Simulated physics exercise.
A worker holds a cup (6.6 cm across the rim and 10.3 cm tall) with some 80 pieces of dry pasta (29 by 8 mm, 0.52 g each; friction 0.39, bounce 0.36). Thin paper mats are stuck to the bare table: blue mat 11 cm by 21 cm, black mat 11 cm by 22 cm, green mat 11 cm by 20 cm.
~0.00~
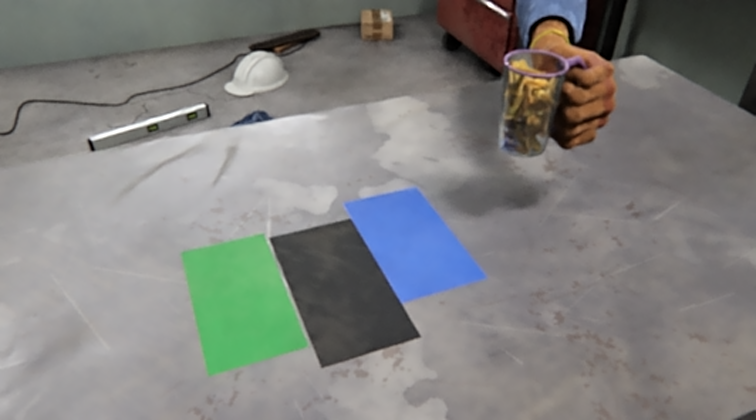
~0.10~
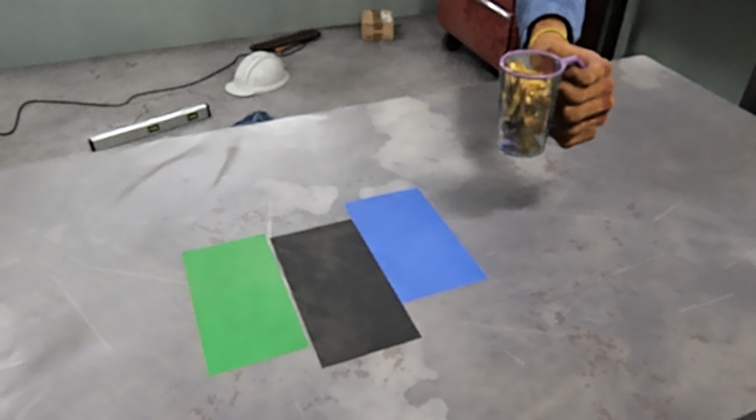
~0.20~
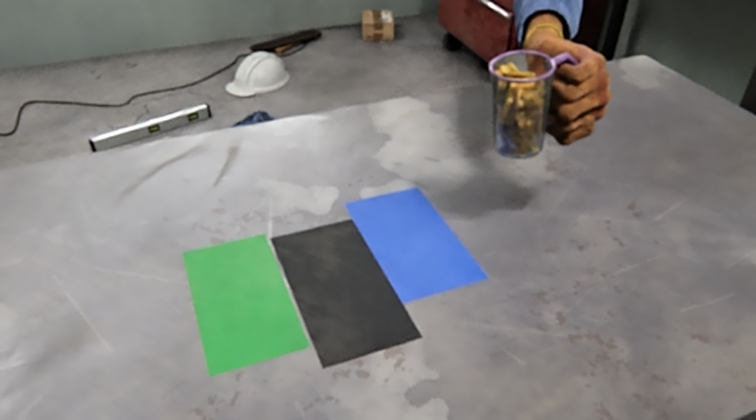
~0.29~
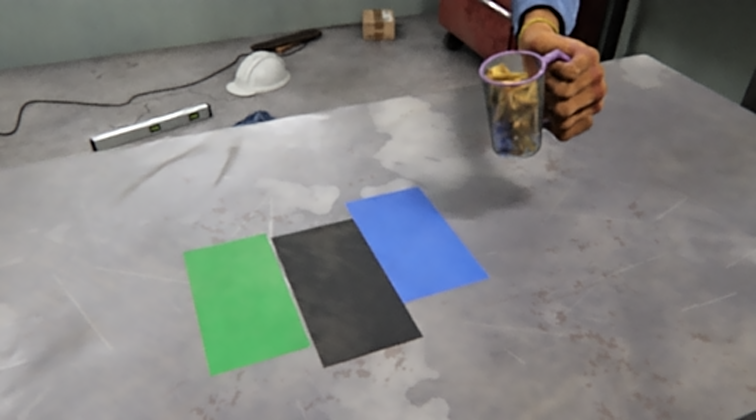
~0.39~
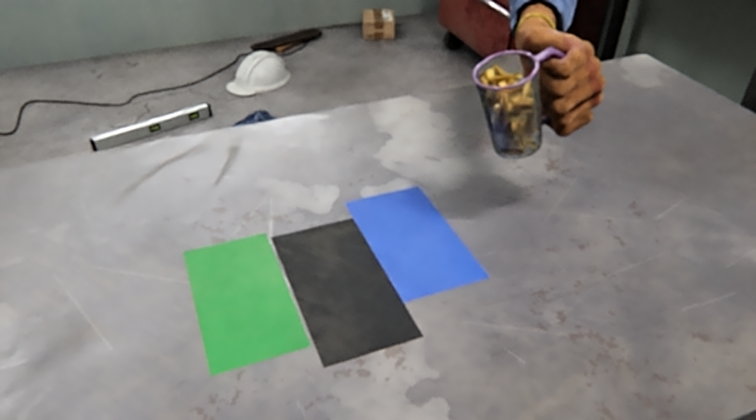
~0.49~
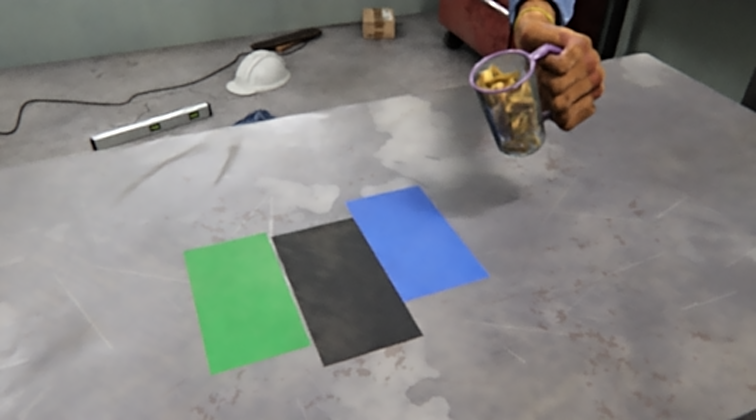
A gloved hand held a clear cup of dry pasta above a bare gray table with blue, black and green mats, shifted it slightly left, and steadily tilted it to the left.
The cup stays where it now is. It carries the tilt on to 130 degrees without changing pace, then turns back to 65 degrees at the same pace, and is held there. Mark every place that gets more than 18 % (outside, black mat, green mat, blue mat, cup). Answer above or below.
Outside: Above, black mat: Below, green mat: Below, blue mat: Above, cup: Below.
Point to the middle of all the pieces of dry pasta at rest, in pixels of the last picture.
Around (426, 245).
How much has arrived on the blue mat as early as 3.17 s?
Near 65 per cent so far.
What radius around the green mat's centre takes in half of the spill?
Some 30 cm.
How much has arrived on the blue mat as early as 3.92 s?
Some 65 per cent.
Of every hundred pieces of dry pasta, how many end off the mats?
Some 25 per cent.
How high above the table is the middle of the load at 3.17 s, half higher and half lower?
Some 0 cm.
After 1.52 s, tilt 81 degrees; cup 100 %; middle of all pieces on or above the table near (514, 110).
After 2.38 s, tilt 128 degrees; outside 5 %, blue mat 75 %, cup 10 %, in the air 10 %; middle of all pieces on or above the table near (446, 216).
After 3.17 s, tilt 95 degrees; outside 25 %, black mat 10 %, blue mat 65 %; middle of all pieces on or above the table near (415, 240).
Then, at 3.92 s, tilt 65 degrees; outside 25 %, black mat 10 %, blue mat 65 %; middle of all pieces on or above the table near (417, 242).
By 4.2 s all is still; outside 25 %, black mat 10 %, green mat 0 %, blue mat 65 %, cup 0 %.
